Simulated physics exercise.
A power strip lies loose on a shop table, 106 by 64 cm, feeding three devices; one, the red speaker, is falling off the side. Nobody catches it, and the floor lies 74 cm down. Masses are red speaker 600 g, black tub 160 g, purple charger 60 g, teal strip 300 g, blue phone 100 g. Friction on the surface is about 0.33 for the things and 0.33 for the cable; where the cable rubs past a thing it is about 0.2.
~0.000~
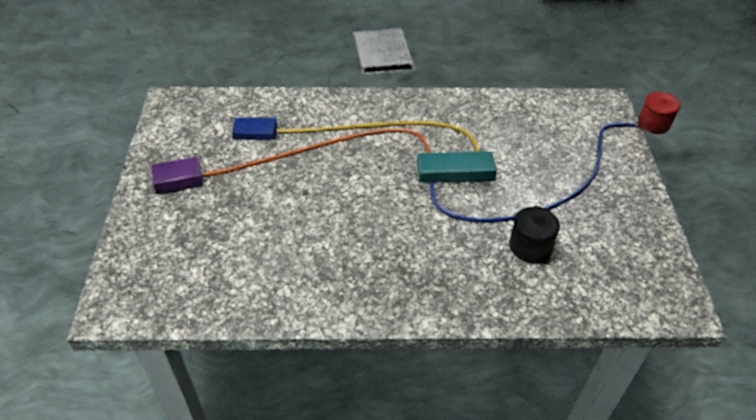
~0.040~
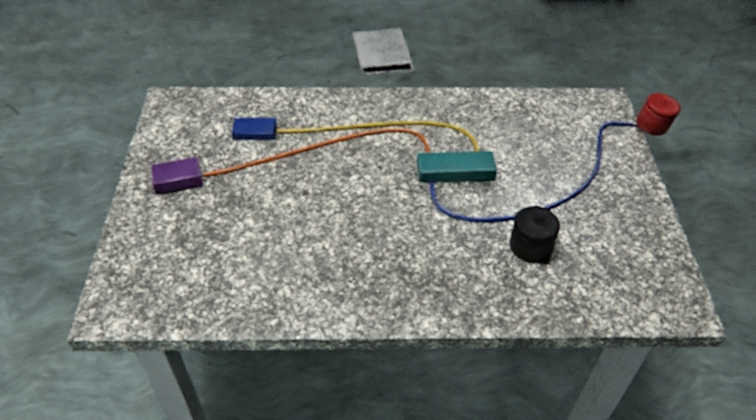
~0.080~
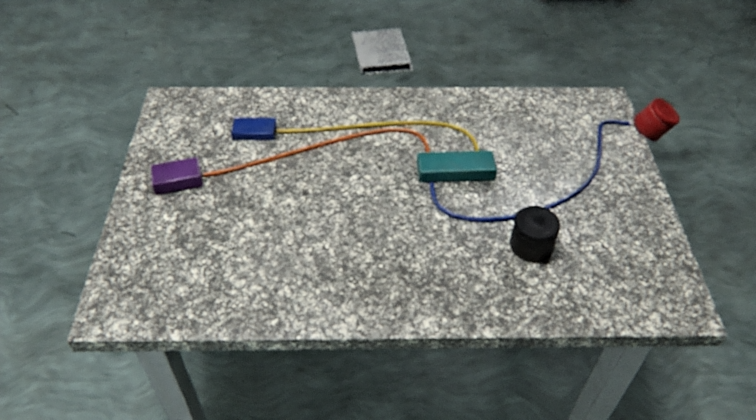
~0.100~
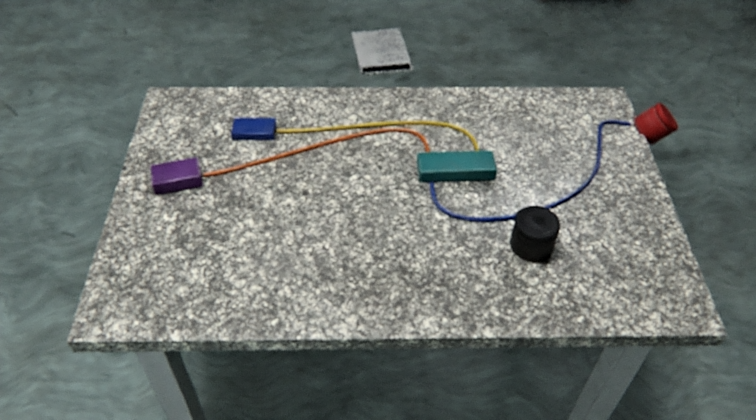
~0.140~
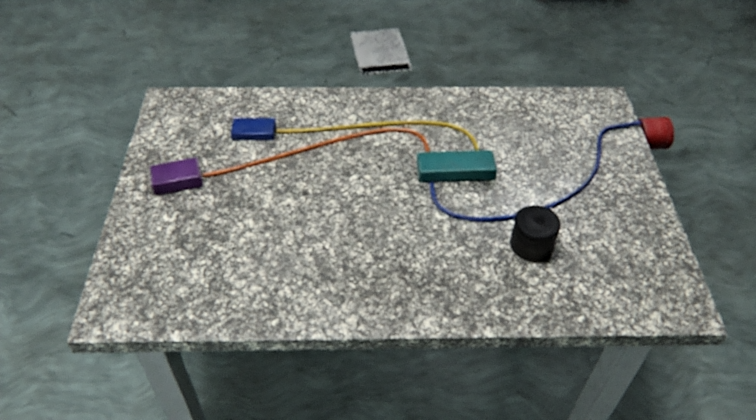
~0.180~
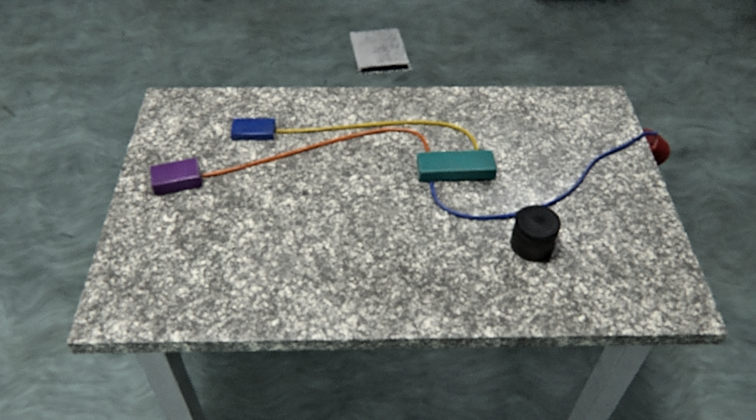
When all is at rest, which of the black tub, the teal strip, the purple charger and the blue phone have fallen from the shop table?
The black tub remains up there, the teal strip falls off, the purple charger drops off, the blue phone falls off.
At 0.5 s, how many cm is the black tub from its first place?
About 0 cm.
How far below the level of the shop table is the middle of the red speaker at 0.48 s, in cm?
About 50 cm.
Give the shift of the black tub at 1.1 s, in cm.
Some 0 cm.
By 0.5 s, the strip's end of the blue cable at (562, 139); purple charger 33 cm off its start, teal strip 19 cm off its start, red speaker over the edge.
By 0.8 s, the strip has left the top; purple charger 96 cm off its start, teal strip over the edge, blue phone 48 cm off its start.
By 1.1 s, the strip has left the top; purple charger over the edge, blue phone over the edge, teal strip over the edge.
By 1.4 s, the strip has left the top; purple charger over the edge, blue phone over the edge, teal strip over the edge.
By 2.6 s, the strip has left the top; purple charger over the edge, blue phone over the edge, teal strip over the edge, black tub 0 cm off its start at (539, 221).
